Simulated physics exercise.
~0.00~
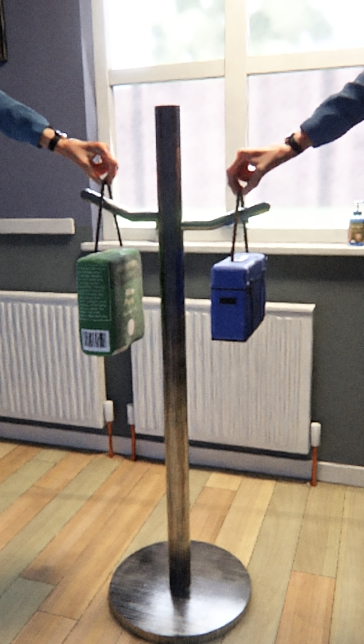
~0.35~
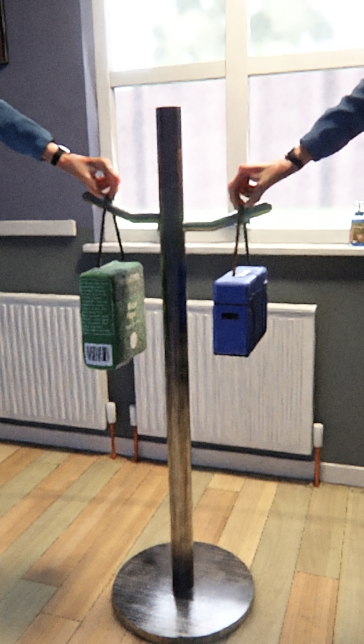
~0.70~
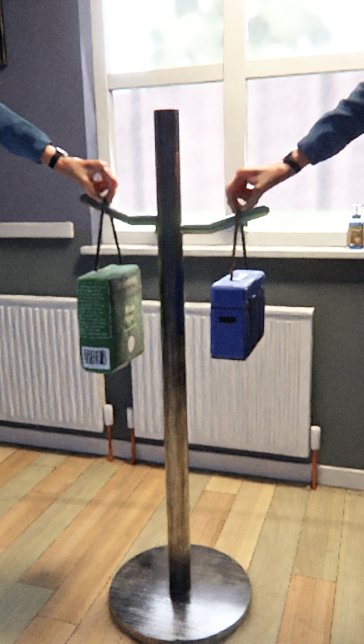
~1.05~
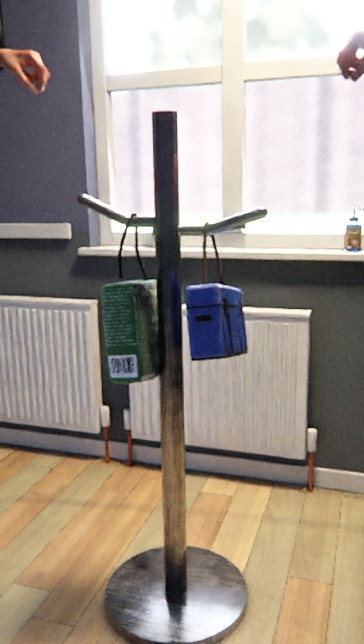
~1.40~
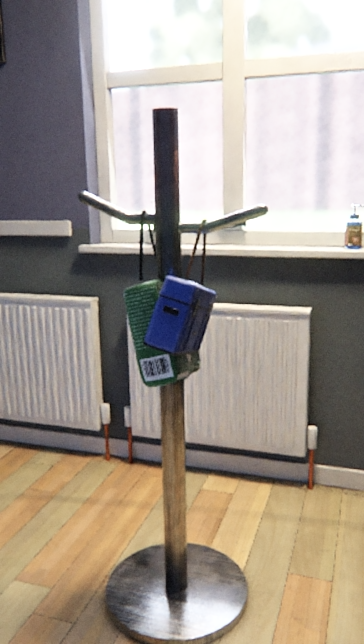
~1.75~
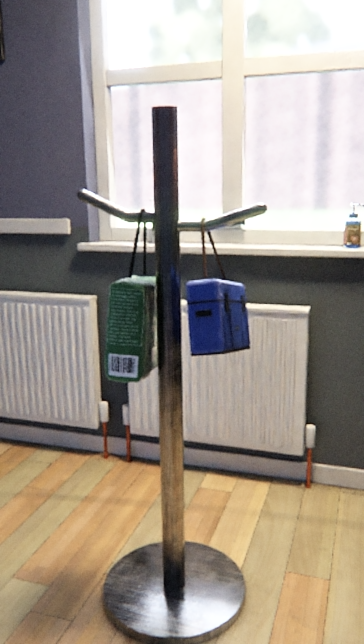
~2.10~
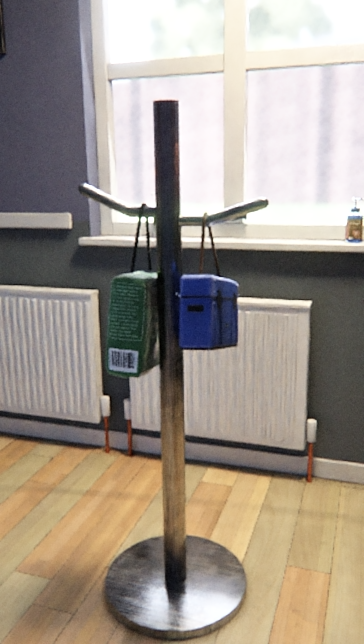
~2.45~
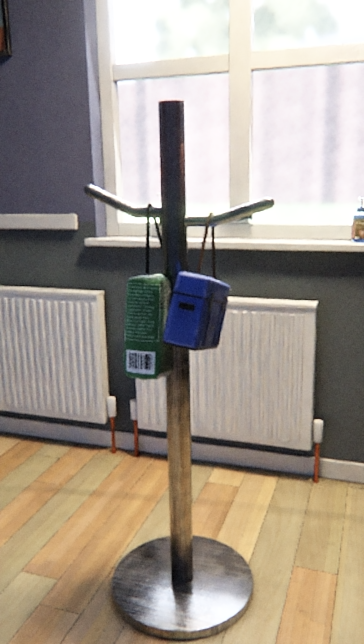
The footage shows two hands lowering a green sack and a blue case by their loops onto the pegs of a post, then letting go and withdrawing, after which both items slide inward and swing beside the post, remaining hung at the end.
